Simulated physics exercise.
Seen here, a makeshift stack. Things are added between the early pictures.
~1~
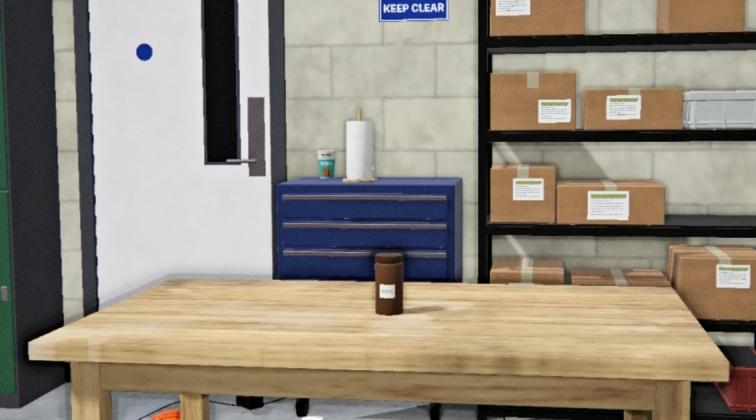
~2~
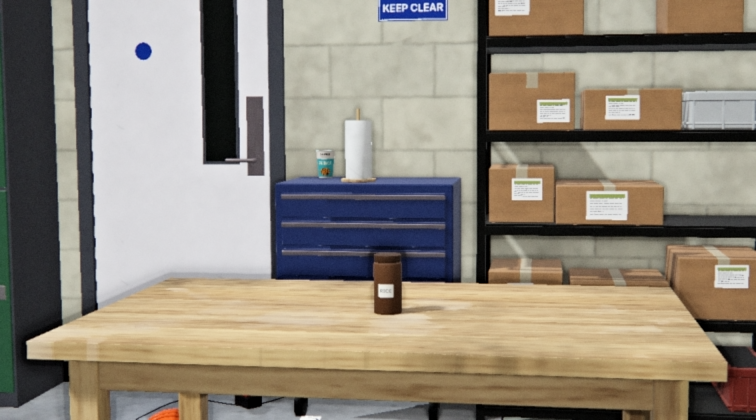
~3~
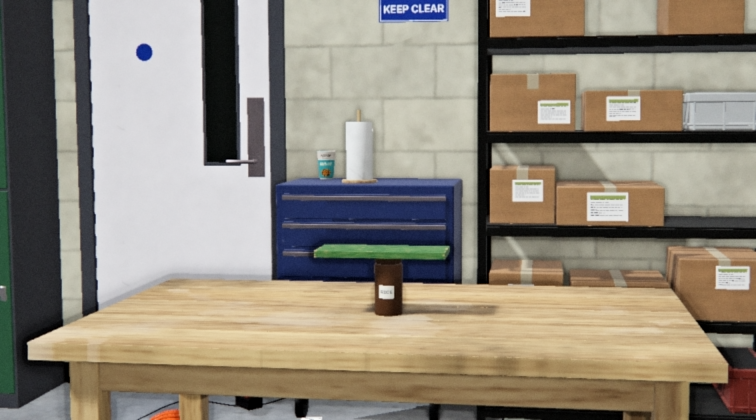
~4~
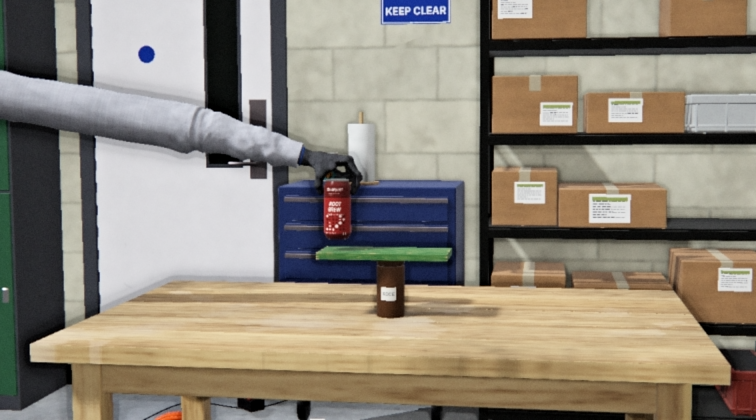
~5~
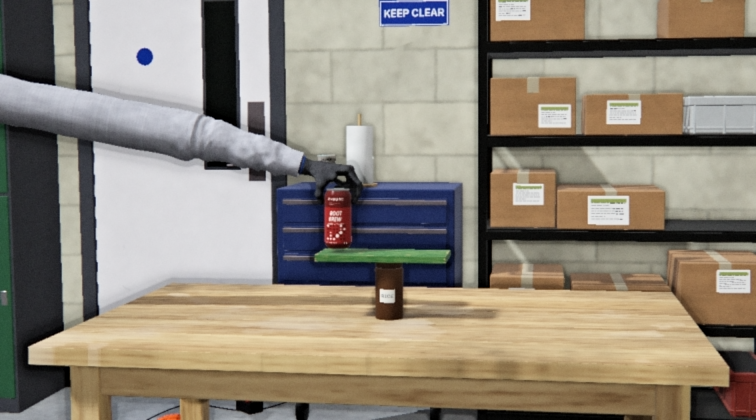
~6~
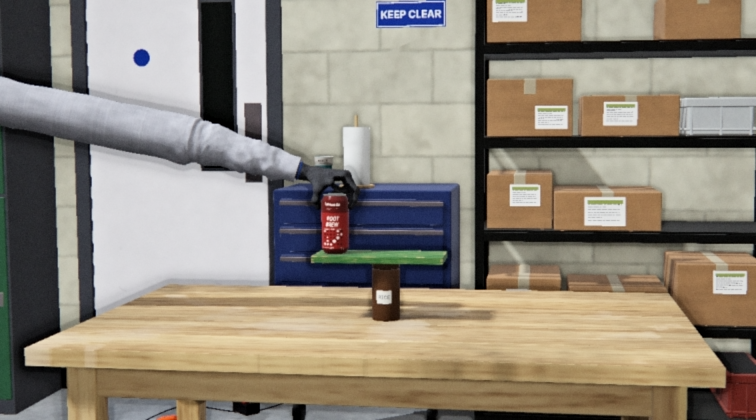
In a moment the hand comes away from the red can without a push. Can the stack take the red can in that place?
Outcome: The stack loses its balance.
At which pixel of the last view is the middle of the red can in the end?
At about (296, 305).
Then, 0.40 s later than the last frame, red can now fallen; green board tilted by 39°.
Then, 0.70 s later than the last frame, green board tilted by 63°.
Then, 1.30 s later than the last frame, green board now fallen; brown jar tilted by 73°.
When it is over, fallen, brown jar, green board and red can. End places, in pixels of the last picture, red can near (296, 305). The stack comes apart.
